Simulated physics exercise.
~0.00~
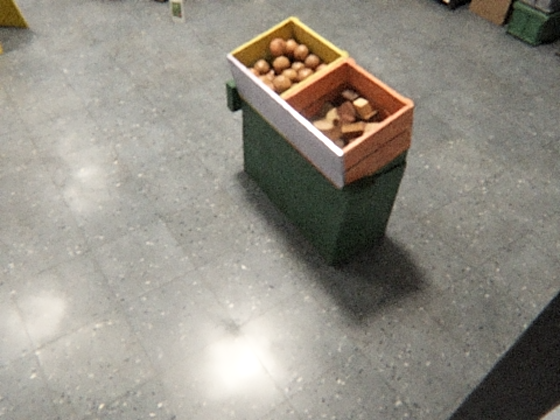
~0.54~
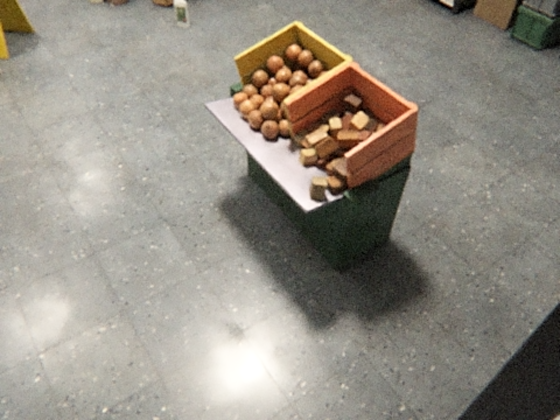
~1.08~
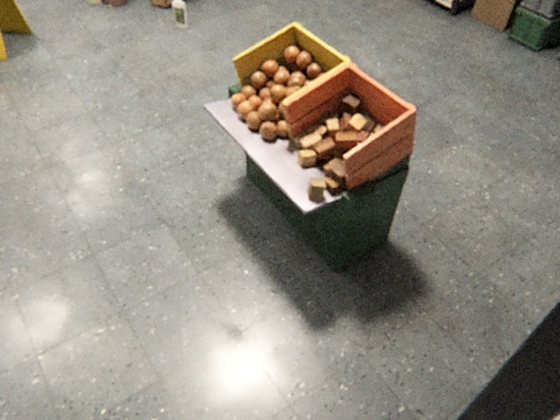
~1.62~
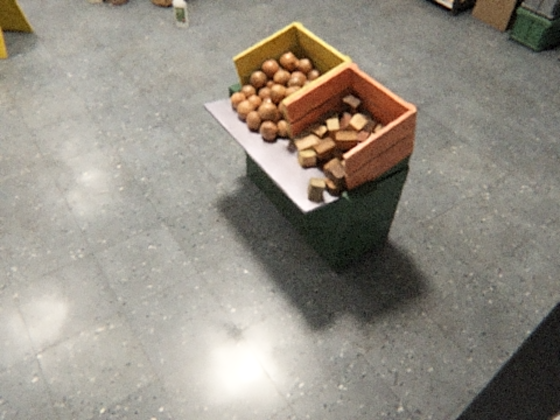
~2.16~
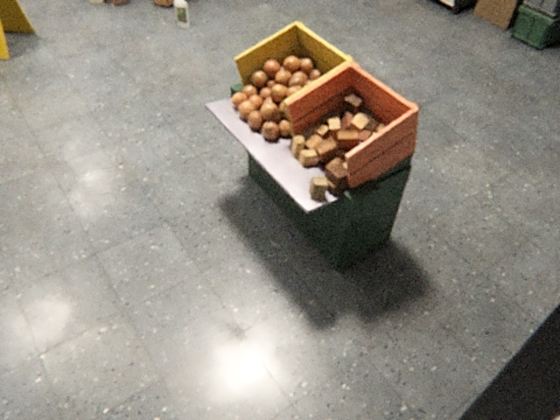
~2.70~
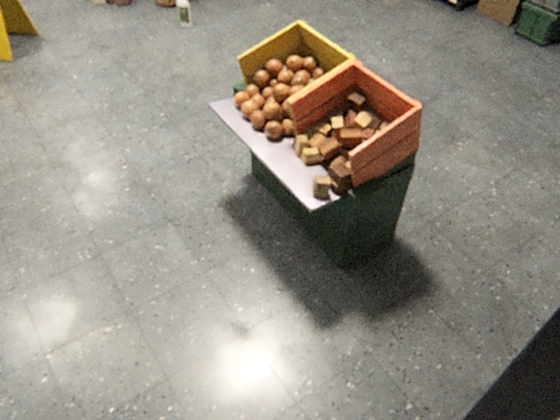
A pale front flap swinging down on a two-part bin, onions and wooden blocks sliding onto it and staying there.
